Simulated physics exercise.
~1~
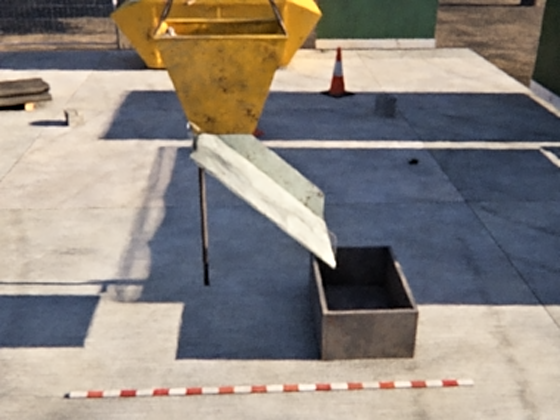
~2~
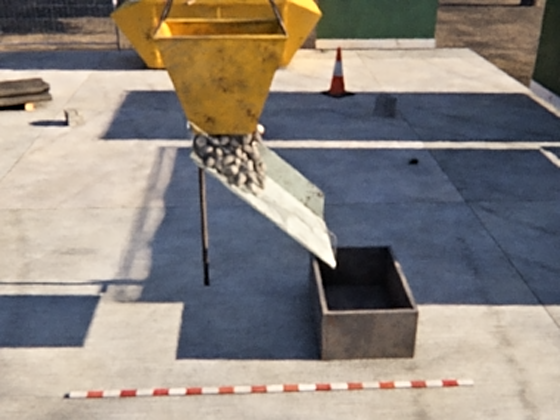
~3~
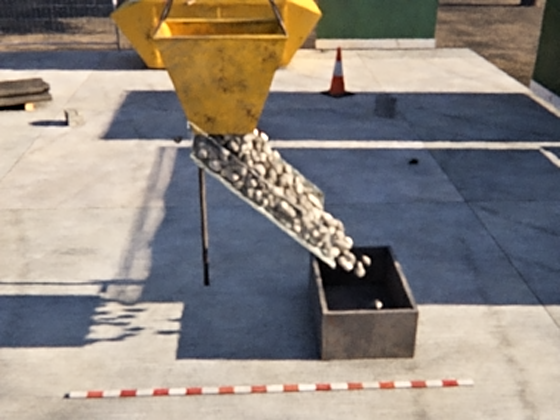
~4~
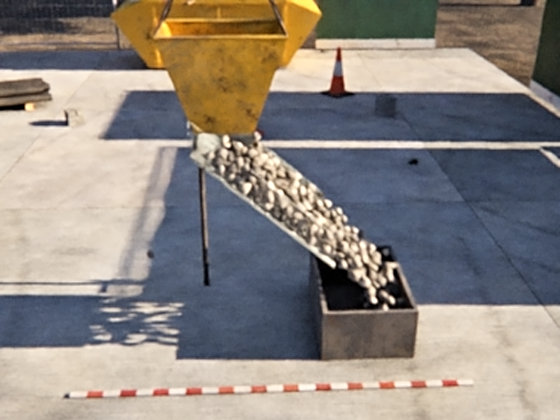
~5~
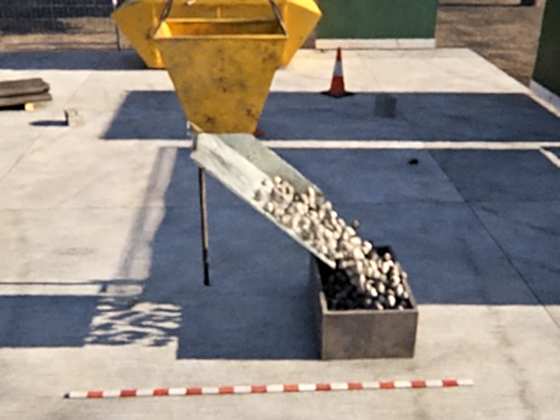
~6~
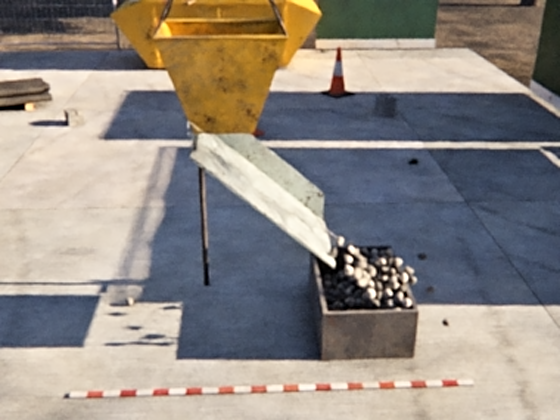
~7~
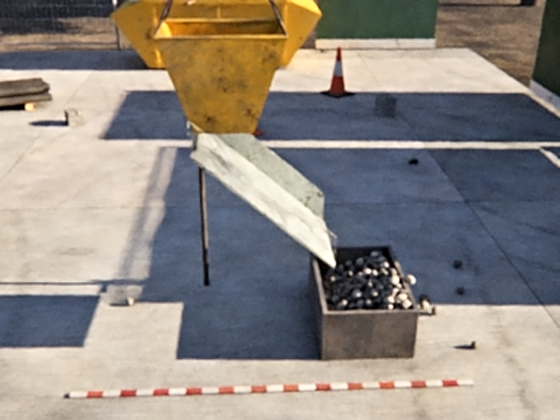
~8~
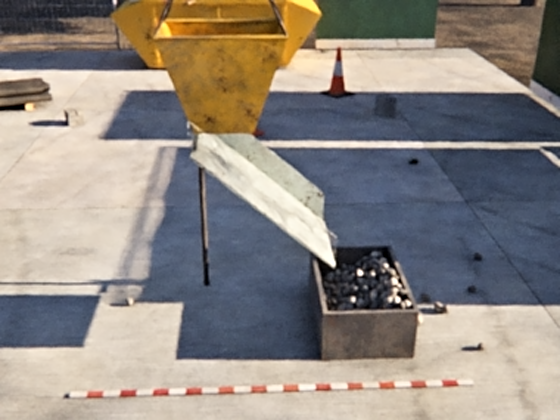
The clip shows rounded stones dropping from a hanging yellow skip onto a sloping metal slide and tumbling down to the right into an open bin, until the slide is empty and nearly all lie in the bin, with a few on the concrete to its right.
